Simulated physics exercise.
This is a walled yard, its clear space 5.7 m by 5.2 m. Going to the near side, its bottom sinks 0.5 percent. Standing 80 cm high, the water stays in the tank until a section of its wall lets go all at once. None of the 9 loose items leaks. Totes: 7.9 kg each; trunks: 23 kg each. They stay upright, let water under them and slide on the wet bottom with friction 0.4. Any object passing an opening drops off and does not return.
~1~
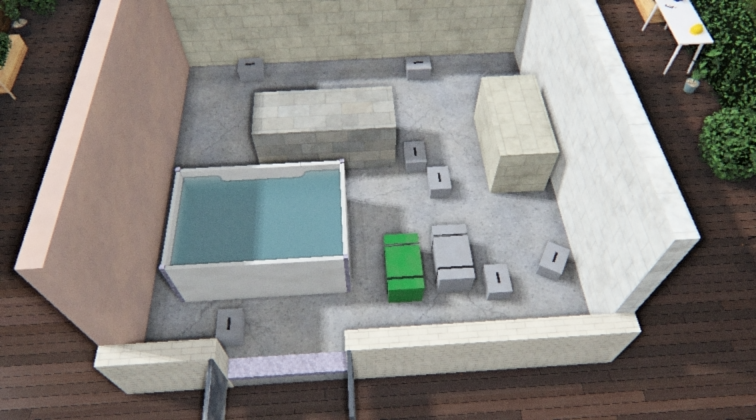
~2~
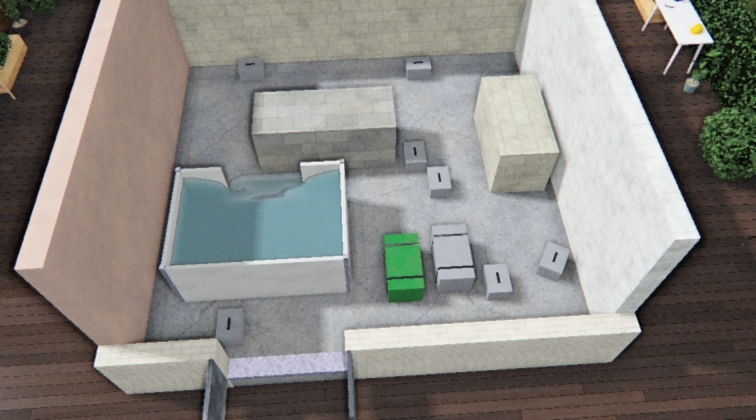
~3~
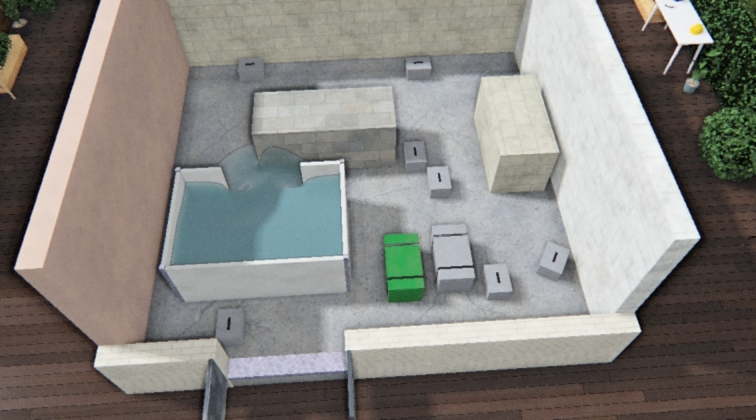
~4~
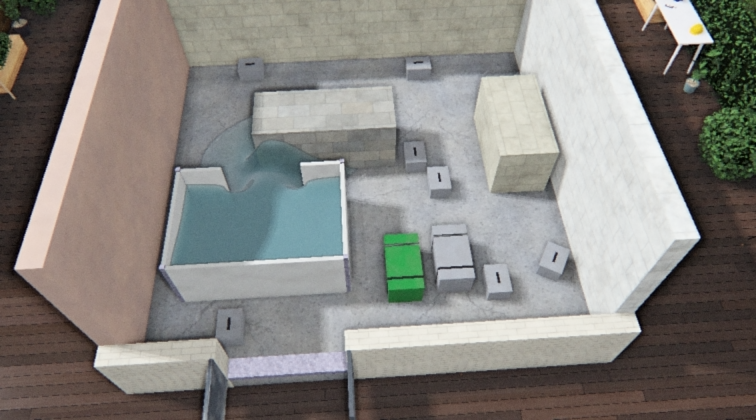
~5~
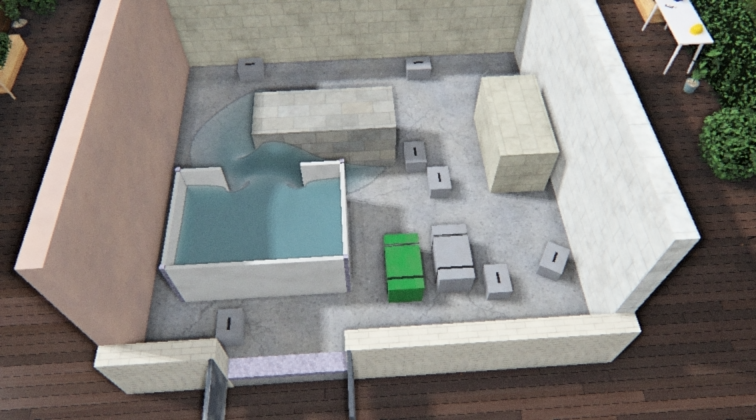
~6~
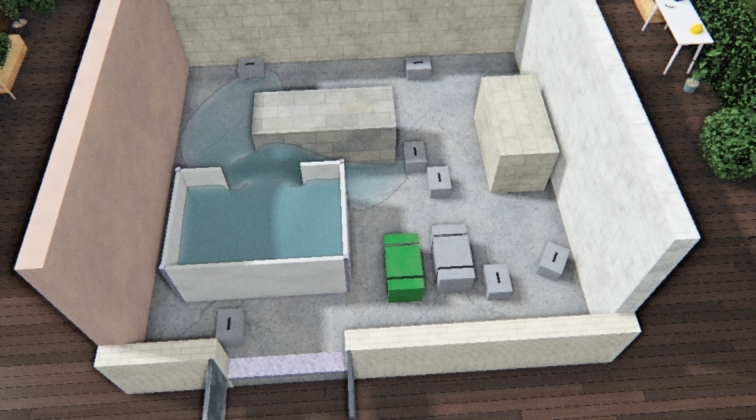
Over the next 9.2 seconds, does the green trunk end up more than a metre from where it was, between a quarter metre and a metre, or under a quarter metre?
Movement: Medium.
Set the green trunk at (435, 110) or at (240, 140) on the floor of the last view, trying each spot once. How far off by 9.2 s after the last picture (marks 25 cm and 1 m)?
Run 1: It is pushed a bit. Run 2: It is pushed far off.
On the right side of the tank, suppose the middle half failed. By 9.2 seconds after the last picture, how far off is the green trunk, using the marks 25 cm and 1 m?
Well, the green trunk is flushed away.
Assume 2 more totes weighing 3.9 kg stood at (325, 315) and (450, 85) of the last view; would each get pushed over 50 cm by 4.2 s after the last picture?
In sequence: Beyond it, then beyond it.
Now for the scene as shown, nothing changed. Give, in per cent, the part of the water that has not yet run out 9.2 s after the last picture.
Around 92 per cent of the water is still in there.
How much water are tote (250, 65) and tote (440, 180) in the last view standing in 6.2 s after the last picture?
Roughly 8 and 7 cm.
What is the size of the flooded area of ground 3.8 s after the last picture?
Some 26 m2 of it.
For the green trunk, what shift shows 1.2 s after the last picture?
Shift by then: About 0 cm.
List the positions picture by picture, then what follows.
The first frame shows the green trunk at (404, 261) rests on the ground; 2.8 m2 under water; 0 of 9 have shifted.
The second frame shows the green trunk at (404, 261) rests on the ground; 3.5 m2 under water; 0 of 9 have shifted.
The third frame shows the green trunk at (404, 261) rests on the ground; 4.1 m2 under water; 0 of 9 have shifted.
The fourth frame shows the green trunk at (404, 261) rests on the ground; water covers 4.7 m2; 0 of 9 have shifted.
The fifth frame shows the green trunk at (404, 261), on the bottom; 5.7 m2 under water; 0 of 9 have shifted.
The sixth frame shows the green trunk at (404, 261), on the bottom; water covers 6.9 m2; 0 of 9 have shifted.
Then, 1.2 s after the last picture the green trunk is near (404, 261), 0.0 m from its start, aground; 0 of 9 are out; 2 afloat.
Then, 3.8 s after the last picture the green trunk is near (394, 259), 0.1 m from its start, aground; 0 of 9 are out; 3 afloat.
Then, 6.2 s after the last picture the green trunk is near (386, 258), 0.2 m from its start, aground; 1 of 9 are out; 7 afloat.
Then, 9.2 s after the last picture the green trunk is near (369, 271), 0.5 m from its start, afloat; 2 of 9 are out; 6 afloat.
